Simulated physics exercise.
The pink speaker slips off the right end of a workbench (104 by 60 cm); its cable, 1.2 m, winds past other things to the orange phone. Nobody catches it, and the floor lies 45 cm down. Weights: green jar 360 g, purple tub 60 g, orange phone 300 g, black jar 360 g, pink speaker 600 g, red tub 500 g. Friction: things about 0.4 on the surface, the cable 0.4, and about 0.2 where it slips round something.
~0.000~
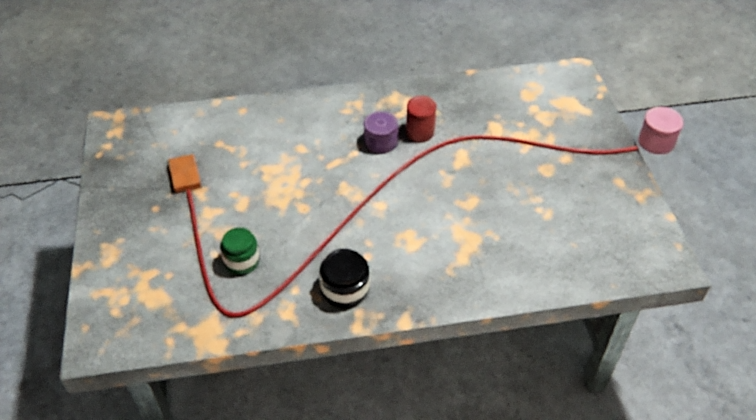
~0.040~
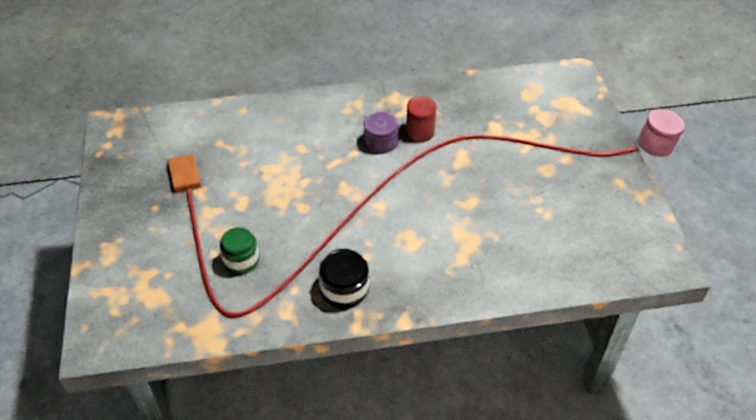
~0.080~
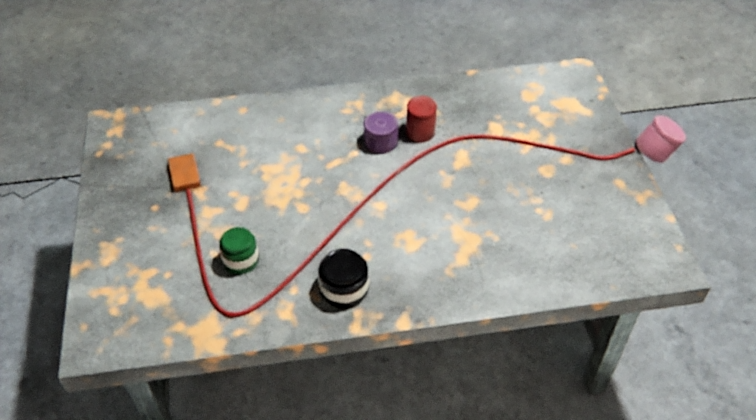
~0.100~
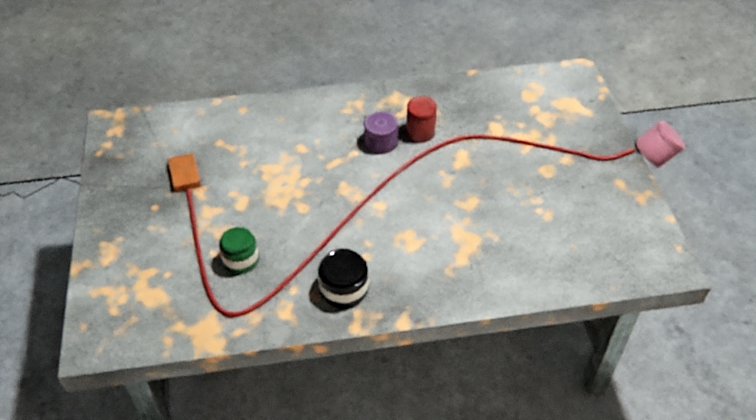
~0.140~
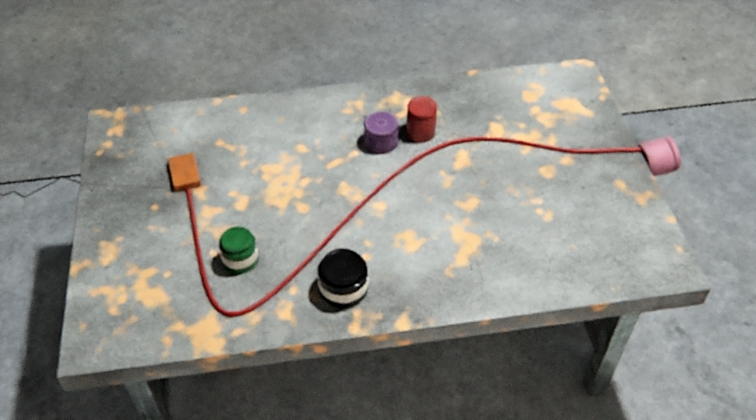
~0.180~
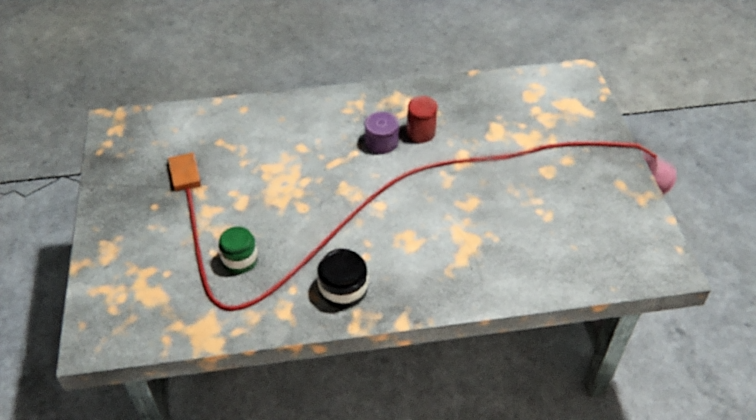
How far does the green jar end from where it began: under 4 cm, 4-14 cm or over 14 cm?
Result: Green jar travels a long way.
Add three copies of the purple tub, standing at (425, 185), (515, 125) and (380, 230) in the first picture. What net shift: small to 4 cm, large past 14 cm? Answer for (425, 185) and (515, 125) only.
In turn: Large, small.
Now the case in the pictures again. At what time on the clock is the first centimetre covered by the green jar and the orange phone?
About: Green jar 0.30 s, orange phone 0.32 s.
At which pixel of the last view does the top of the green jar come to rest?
At about (299, 159).
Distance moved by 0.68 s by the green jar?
About: Green jar 20 cm.
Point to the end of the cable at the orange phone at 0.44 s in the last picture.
At about (219, 216).
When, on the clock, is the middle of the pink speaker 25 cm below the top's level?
That is: 0.28 s.
By 0.4 s, the cable's tail end at (219, 216); green jar 12 cm off its start, orange phone 9 cm off its start, pink speaker over the edge.
By 0.7 s, the cable's tail end at (235, 225); green jar 20 cm off its start, orange phone 13 cm off its start, pink speaker over the edge.
By 0.9 s, the cable's tail end at (235, 225); green jar 20 cm off its start at (299, 159), orange phone 13 cm off its start at (215, 212), pink speaker over the edge.
By 1.2 s, the cable's tail end at (235, 225); green jar 20 cm off its start, orange phone 13 cm off its start, pink speaker over the edge.
By 2.4 s, the cable's tail end at (235, 225); green jar 20 cm off its start at (299, 159), orange phone 13 cm off its start at (215, 212), pink speaker over the edge.
